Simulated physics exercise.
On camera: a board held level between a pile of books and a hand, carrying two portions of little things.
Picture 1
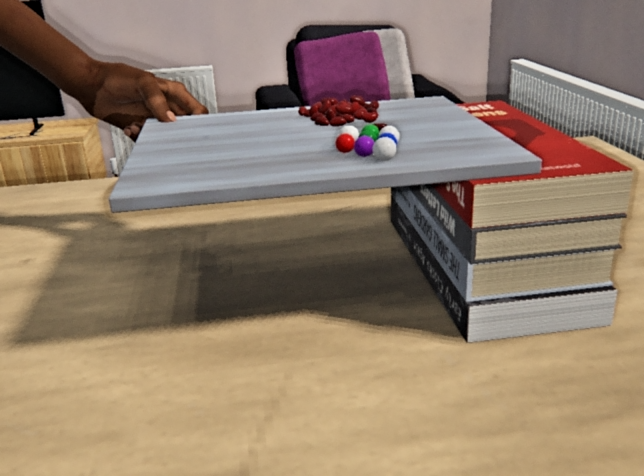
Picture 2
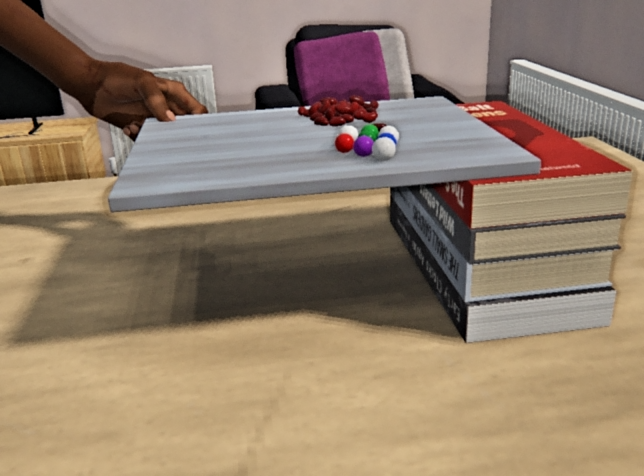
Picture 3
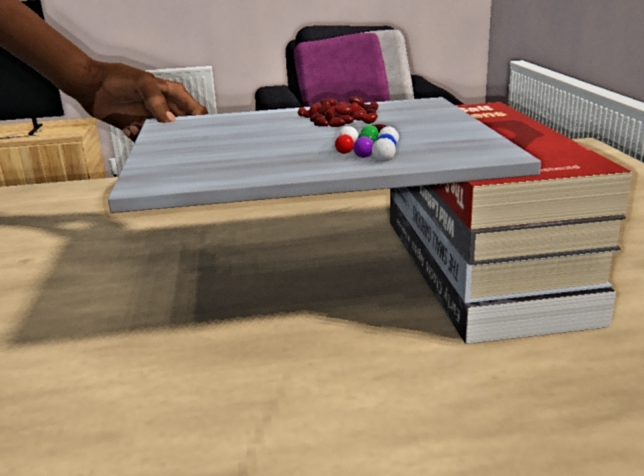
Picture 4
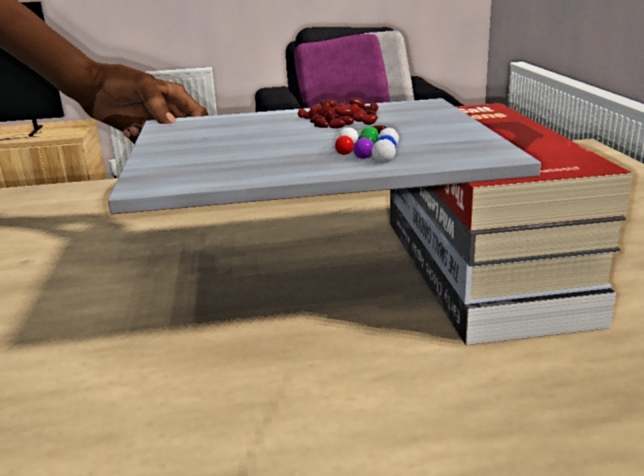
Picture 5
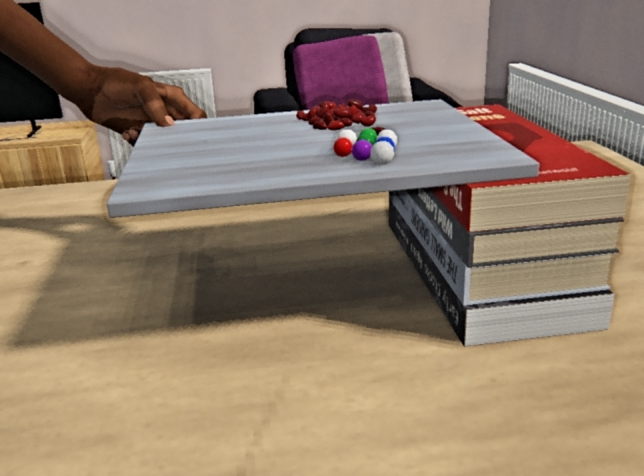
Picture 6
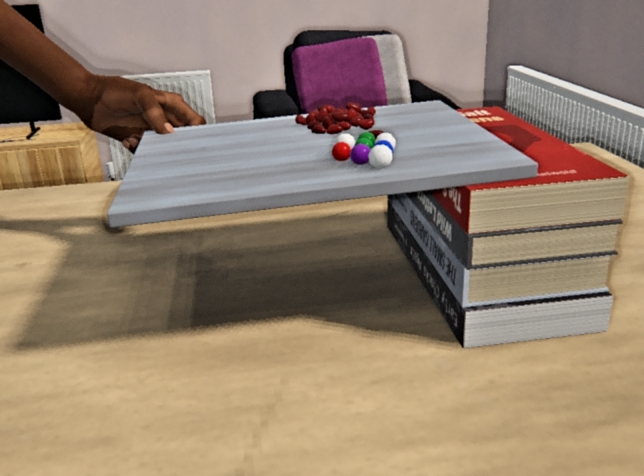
The footage shows a hand at the left holding a grey board level, its right end on a stack of books, with red beans and a few colourful balls on top; then the hand lowers the left end very slightly.
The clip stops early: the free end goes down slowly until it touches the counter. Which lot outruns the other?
It is the front lot.
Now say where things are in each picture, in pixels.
The first picture shows held end of the board near (126, 200), level; book pile near (489, 152), tall, over half the board's length; front lot near (367, 140), a few gumballs; back lot near (335, 112), some kidney beans.
The second picture shows held end of the board near (125, 200), level; back lot near (335, 112).
The third picture shows held end of the board near (125, 200), level; front lot near (367, 141).
The fourth picture shows held end of the board near (125, 202), level; back lot near (335, 114).
The fifth picture shows held end of the board near (124, 205), level; front lot near (365, 144).
The sixth picture shows held end of the board near (124, 215), down by 2°; book pile near (486, 158); front lot near (364, 148), not moving; back lot near (332, 120), not moving.
Then, 0.31 s on from there, board sloping at 11°; front lot the whole lot still on the board; back lot the whole lot still on the board.
Then, 0.72 s on from there, board sloping at 24°; front lot mostly at the foot of the board; back lot all but a few still on the board.
Then, 1.15 s on from there, board resting at 32°; front lot mostly one to two board lengths out; back lot mostly at the foot of the board.
In the end, board resting at 32°; front lot mostly more than two board lengths out, near two thirds gone off the counter; back lot mostly less than half a board's length out; the front lot has gone farther.
